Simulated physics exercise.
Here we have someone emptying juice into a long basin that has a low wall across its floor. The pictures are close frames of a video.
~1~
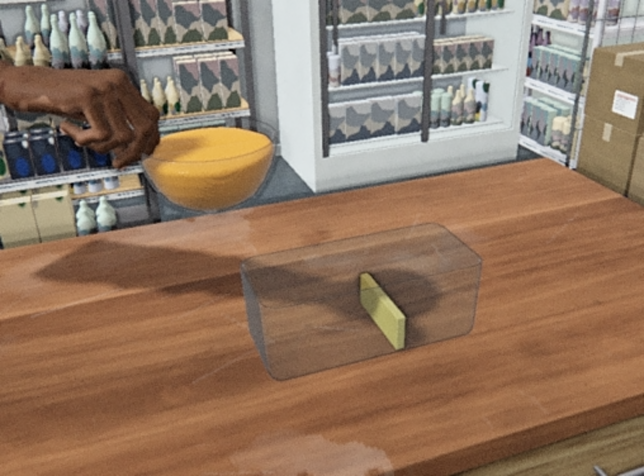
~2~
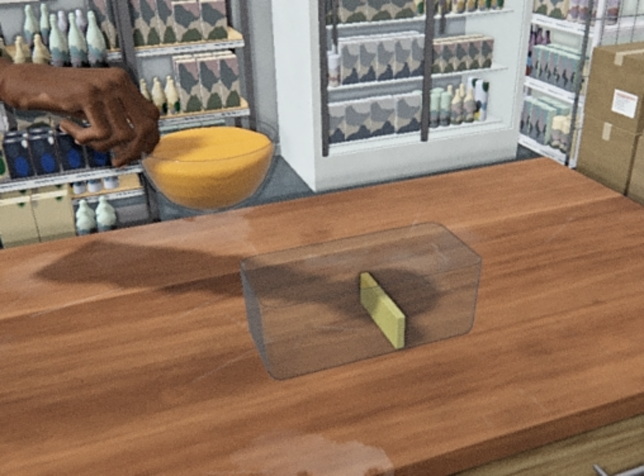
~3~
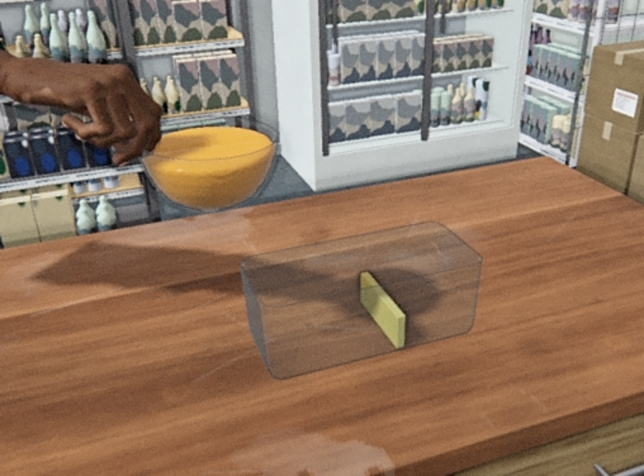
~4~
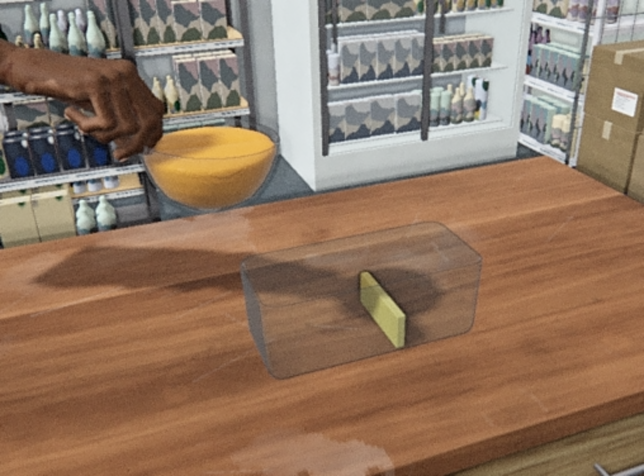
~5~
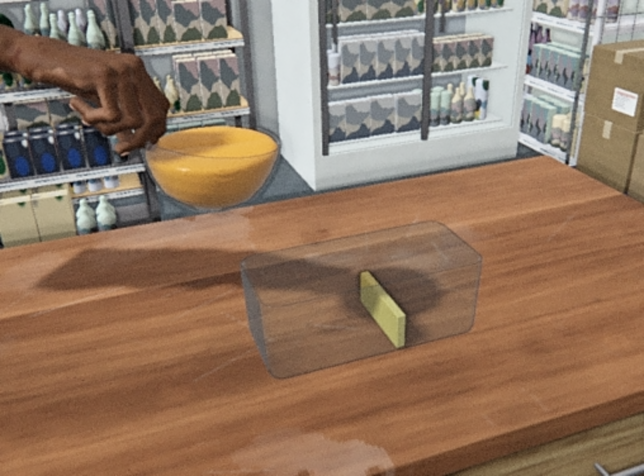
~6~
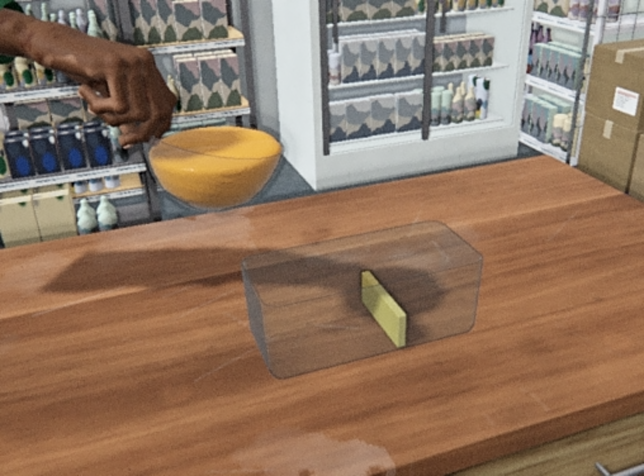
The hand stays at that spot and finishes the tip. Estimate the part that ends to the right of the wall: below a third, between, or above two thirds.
The share right of the wall is less than a third.
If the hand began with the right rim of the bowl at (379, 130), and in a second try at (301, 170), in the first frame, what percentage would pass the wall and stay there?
First some 85, then 5 per cent.
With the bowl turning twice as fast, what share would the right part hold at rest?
About 10 per cent.
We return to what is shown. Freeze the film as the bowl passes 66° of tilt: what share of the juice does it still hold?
It comes to 40 per cent or so.
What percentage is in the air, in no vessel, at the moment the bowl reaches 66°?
It comes to 35 per cent or so.
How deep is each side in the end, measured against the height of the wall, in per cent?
Left: 70 %. Right: 10 %.
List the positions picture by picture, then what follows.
In the first frame, tilt 0°; pouring edge (274, 130); surface from (141, 156) to (270, 138); the long basin's rim runs from (251, 285) to (461, 242); the wall's top is at (382, 296).
In the second frame, tilt 1°; pouring edge (274, 130); surface from (140, 155) to (270, 138).
In the third frame, tilt 2°; pouring edge (275, 132); surface from (141, 154) to (271, 138).
In the fourth frame, tilt 5°; pouring edge (276, 135); surface from (142, 153) to (271, 138).
In the fifth frame, tilt 9°; pouring edge (278, 139); surface from (145, 153) to (274, 138).
In the sixth frame, tilt 14°; pouring edge (280, 144); surface from (148, 154) to (278, 139).
A moment on, the bowl is tipped part way and 41 per cent is still to pour, 23 is left of the wall and 0 right of it.
Next, the bowl is tipped on its side and 2 per cent is still to pour, 86 is left of the wall and 4 right of it.
Then the bowl is tipped right over and 0 per cent is still to pour, 93 is left of the wall and 7 right of it.
Later the bowl is tipped right over and 0 per cent is still to pour, 93 is left of the wall and 7 right of it.
Finally, 93 per cent lies left of the wall, 7 right of it and 0 outside.
